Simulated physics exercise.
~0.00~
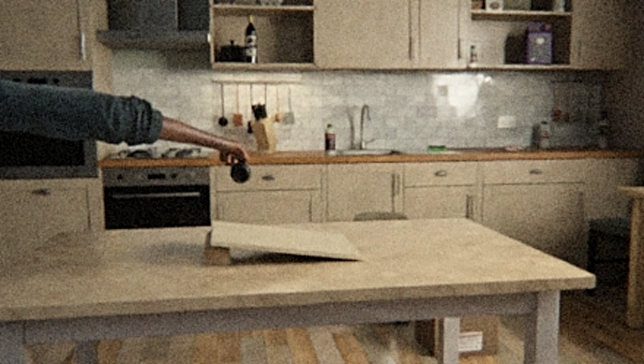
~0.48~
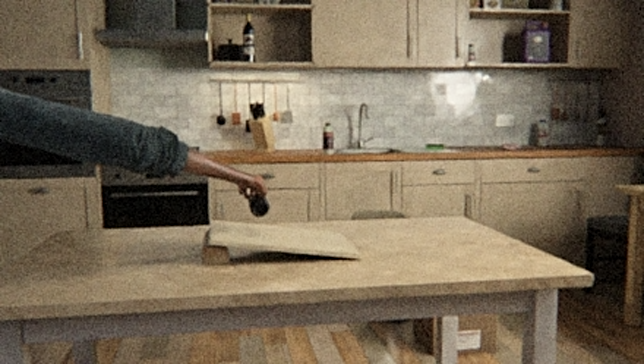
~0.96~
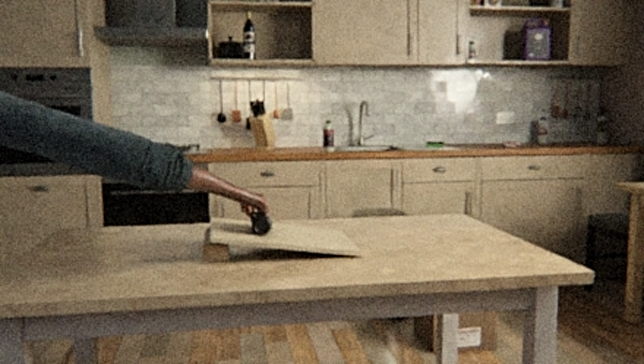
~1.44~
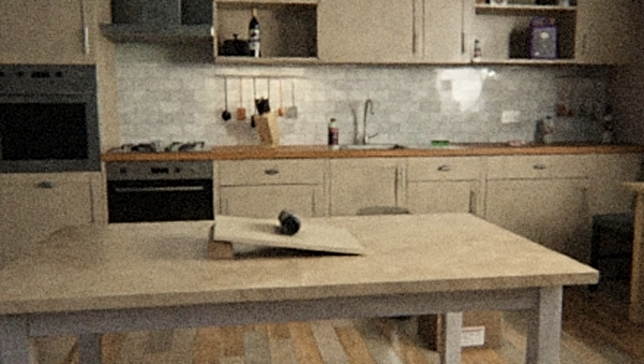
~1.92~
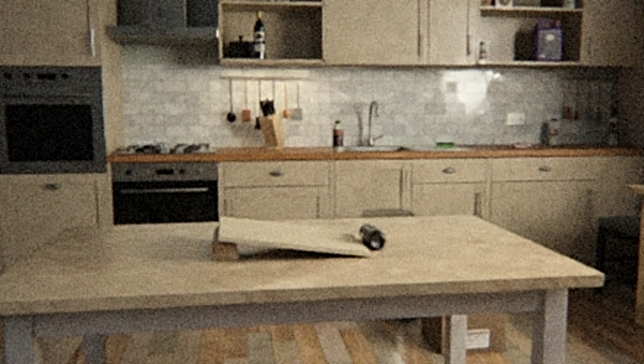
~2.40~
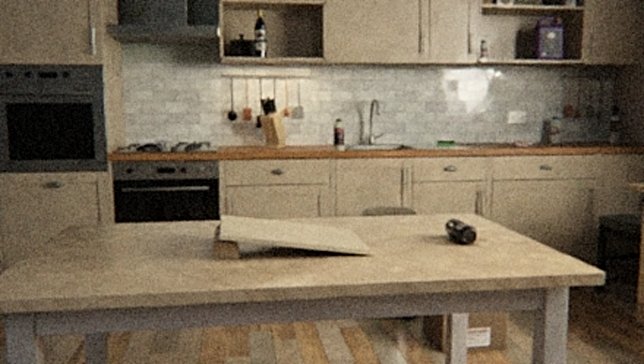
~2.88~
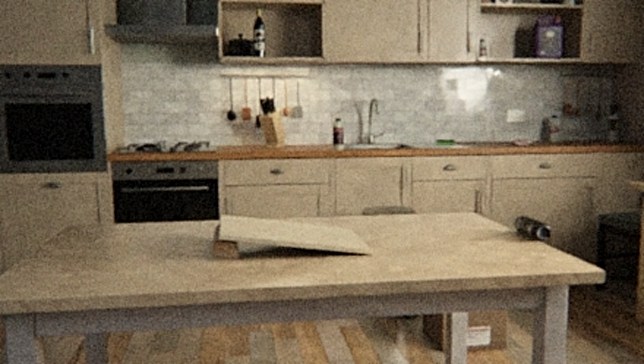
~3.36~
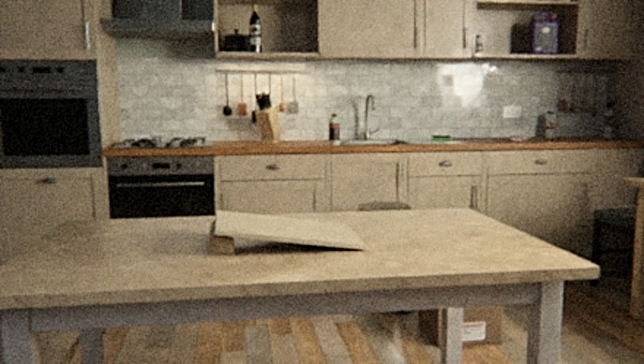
A black can was set on its side by a hand on a tilted board on the kitchen table, then rolled down the slope to the right once released, continued across the tabletop, and was out of sight by the end.
